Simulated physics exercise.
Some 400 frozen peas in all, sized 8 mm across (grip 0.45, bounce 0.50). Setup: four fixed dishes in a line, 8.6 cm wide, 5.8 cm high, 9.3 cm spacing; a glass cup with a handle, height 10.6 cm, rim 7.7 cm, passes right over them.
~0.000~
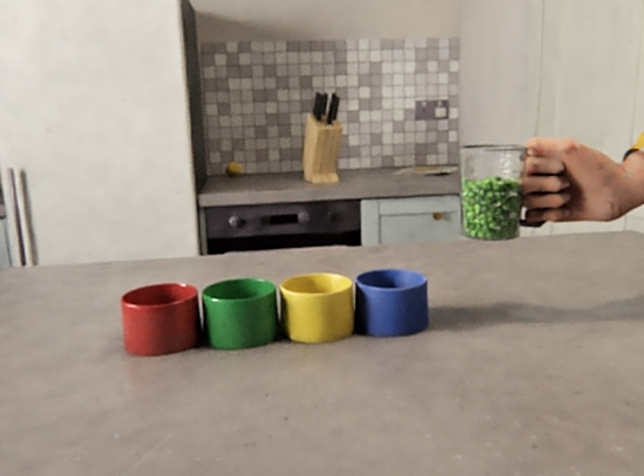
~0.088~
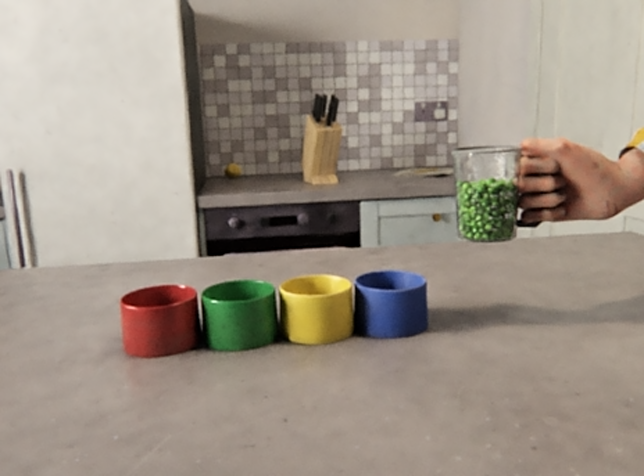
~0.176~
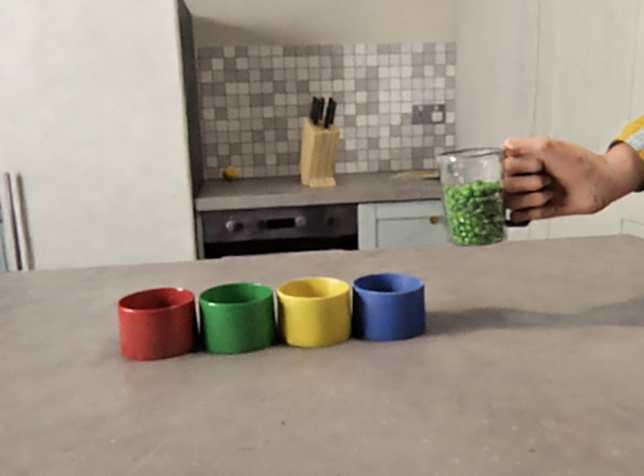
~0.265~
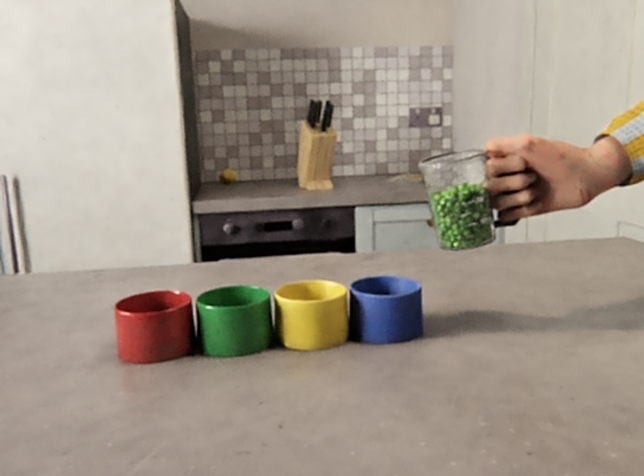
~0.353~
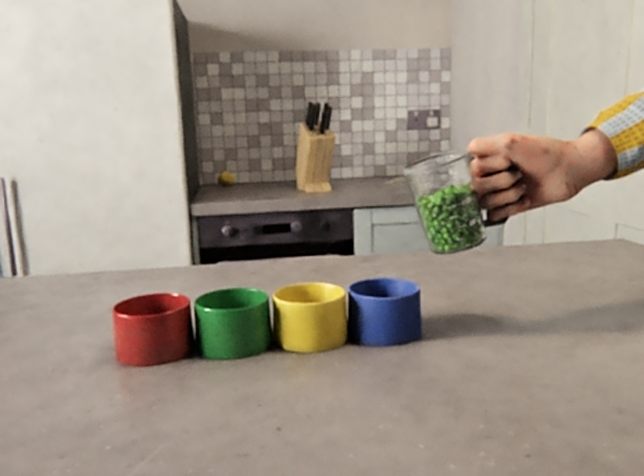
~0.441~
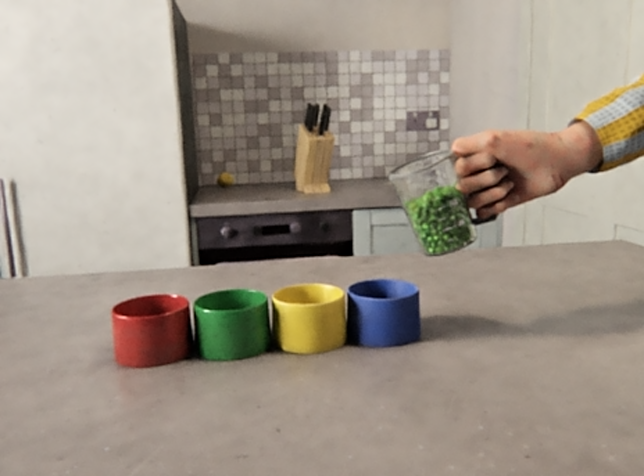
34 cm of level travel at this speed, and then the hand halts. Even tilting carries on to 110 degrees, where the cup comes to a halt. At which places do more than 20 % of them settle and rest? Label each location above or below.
Labels - red: Above, blue: Below, green: Below, yellow: Below, counter: Below.
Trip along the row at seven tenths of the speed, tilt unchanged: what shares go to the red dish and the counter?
Red: 10; counter: 10.
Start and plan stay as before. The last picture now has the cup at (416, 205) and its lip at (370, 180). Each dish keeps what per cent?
Red 100, blue 0, green 0, yellow 0.
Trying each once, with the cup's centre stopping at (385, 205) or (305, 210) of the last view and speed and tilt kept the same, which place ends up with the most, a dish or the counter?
The biggest share goes to yellow first, then to green.
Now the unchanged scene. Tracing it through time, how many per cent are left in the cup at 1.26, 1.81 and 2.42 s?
Close to 100, 100 and 20 per cent respectively.
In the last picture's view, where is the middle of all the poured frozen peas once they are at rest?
My guess is close to (148, 328).
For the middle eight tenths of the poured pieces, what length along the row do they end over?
I'd put it near 5 cm.
Then, at 1.26 s, tilt 64 degrees; cup holds 100 %.
After 1.81 s, tilt 94 degrees; cup holds 100 %.
Then, at 2.42 s, tilt 110 degrees; cup holds 20 %, red 75 %.
In the end, at 3.4 s, red 95 %, blue 0 %, green 0 %, yellow 0 %, counter 5 %.
